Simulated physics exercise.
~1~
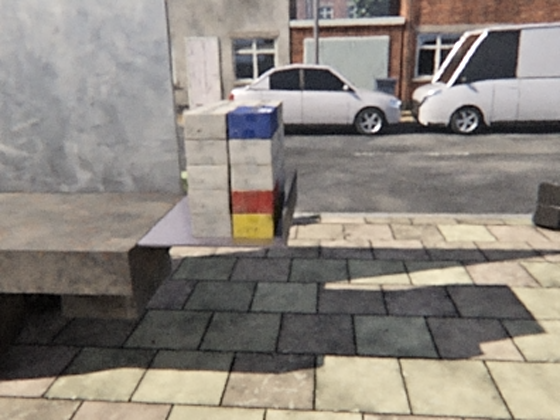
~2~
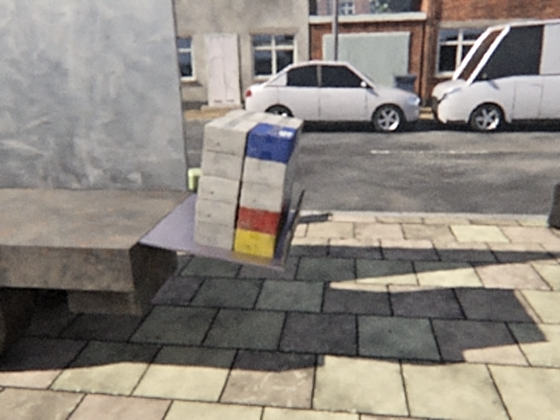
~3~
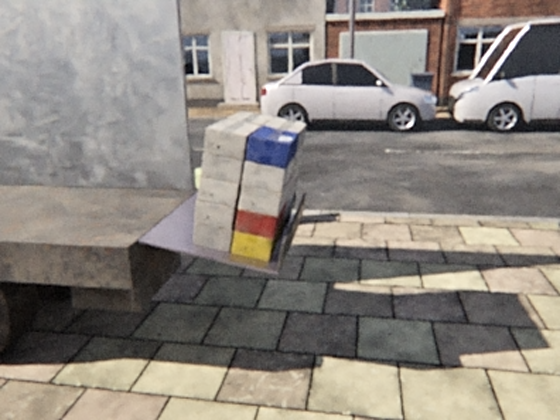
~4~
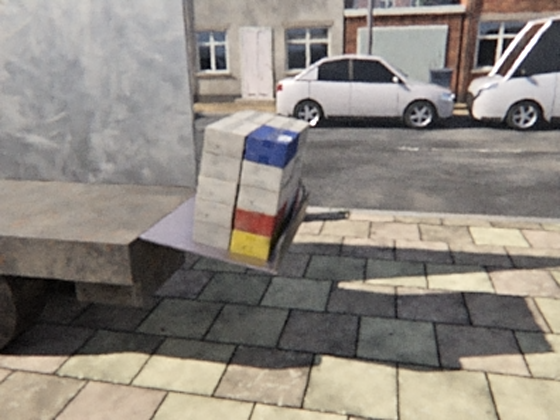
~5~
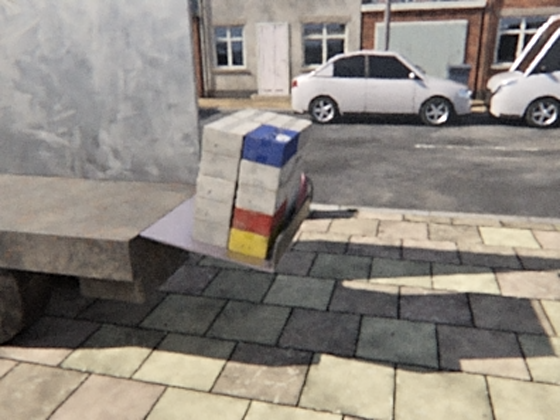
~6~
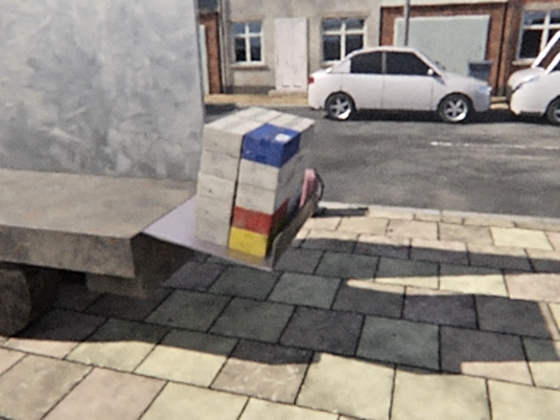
The platform holding a neat stack of mostly white boxes, with blue, red and yellow ones at one corner, tilts slightly down at its outer edge beside a paved street with parked white vehicles, then stays tilted, and the whole stack leans with it but remains aboard.
